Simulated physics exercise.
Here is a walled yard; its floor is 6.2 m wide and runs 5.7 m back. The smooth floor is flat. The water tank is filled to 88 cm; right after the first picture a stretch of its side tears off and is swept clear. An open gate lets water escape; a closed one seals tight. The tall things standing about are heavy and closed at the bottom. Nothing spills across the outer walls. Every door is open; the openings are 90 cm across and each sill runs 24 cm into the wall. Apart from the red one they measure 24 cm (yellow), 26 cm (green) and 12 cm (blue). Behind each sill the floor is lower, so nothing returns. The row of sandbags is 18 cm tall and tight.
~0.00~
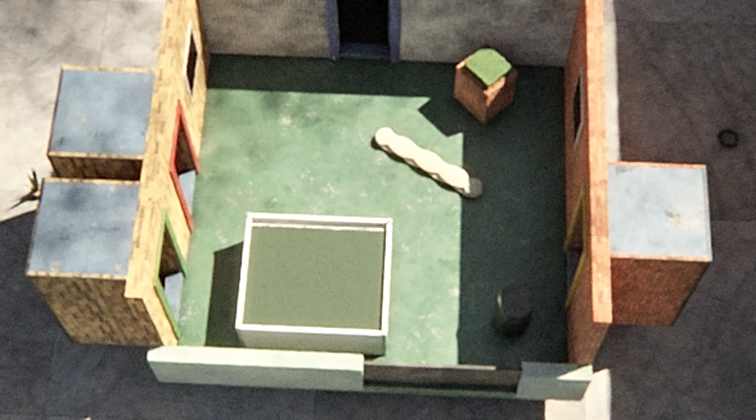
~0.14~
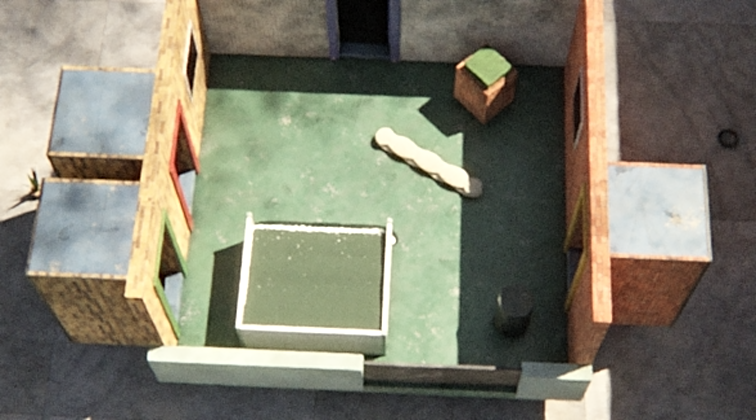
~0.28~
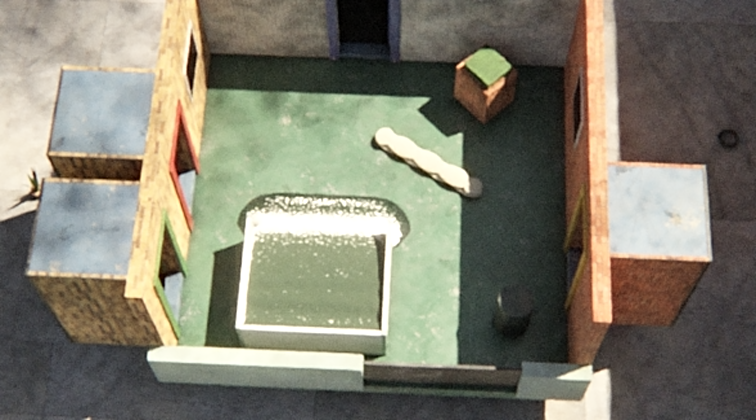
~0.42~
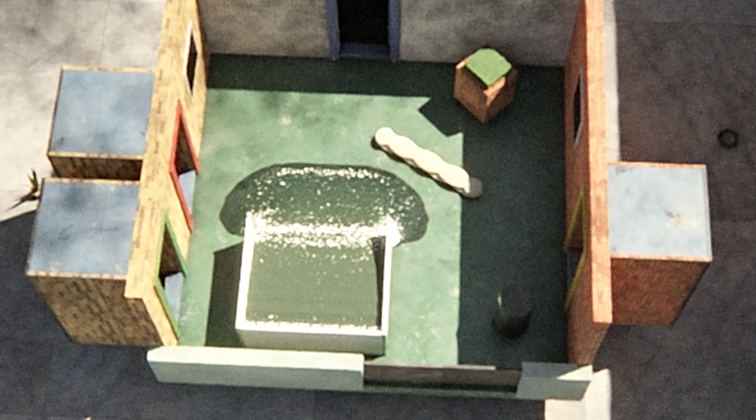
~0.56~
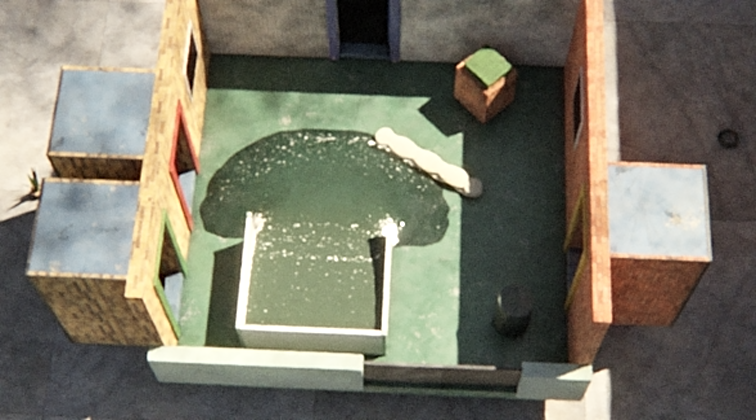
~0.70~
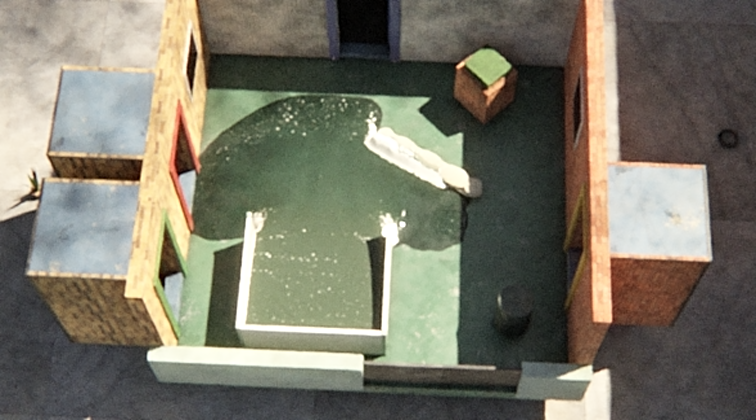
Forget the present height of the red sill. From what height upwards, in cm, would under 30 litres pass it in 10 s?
At least 9.5 cm or so.
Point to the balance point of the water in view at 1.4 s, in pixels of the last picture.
At about (323, 214).
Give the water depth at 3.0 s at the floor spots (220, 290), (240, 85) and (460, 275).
In that order: 0, 30 and 2 cm.
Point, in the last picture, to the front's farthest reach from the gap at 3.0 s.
At about (561, 72).
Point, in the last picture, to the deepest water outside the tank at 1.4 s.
At about (334, 63).
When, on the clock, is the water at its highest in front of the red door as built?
Around 4.0 s.
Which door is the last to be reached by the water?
It is the green one.
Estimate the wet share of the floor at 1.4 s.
About 50 per cent.
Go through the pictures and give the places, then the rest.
The first frame shows still water, 88 cm deep, in the water tank at (316, 275); the red door at (185, 172) is dry.
In the second frame, the front is at a hidden place, 0.3 m from the gap on the far side; 0.5 m2 of floor is wet, 88 cm left at the back.
In the third frame, the gap is on the far side, the front 0.8 m out at (277, 197); the back of the water tank holds 85 cm.
In the fourth frame, water pours out on the far side and has run 1.3 m, to (276, 168); about 13 cm deep outside, 76 cm at the back.
In the fifth frame, the front is at (297, 134), 2.0 m from the gap on the far side; 6.3 m2 of floor is wet, 75 cm left at the back.
In the sixth frame, the gap is on the far side, the front 2.7 m out at (296, 100); the back of the water tank holds 70 cm; water is at the red door at (185, 172).
After 1.4 s water covers 50 % of the floor, deepest (50 cm) near (334, 63); 10 cm at the red door, 0 litres in over its 19 cm sill.
After 3.0 s water covers 70 % of the floor, deepest (34 cm) near (334, 63); 7 cm at the red door, 0 litres in over its 19 cm sill.
After 10.0 s water covers 95 % of the floor, deepest (20 cm) near (433, 178); 10 cm at the red door, 0 litres in over its 19 cm sill.
At the red door as built, the water arrived by 0.7 s and peaked near 16 cm at 4.0 s.
Run again over the same 10 s with other heights there, 45 litres in over 8 cm, 16 litres over 11 cm. The limit of 30 litres is kept from about 9.5 cm up.
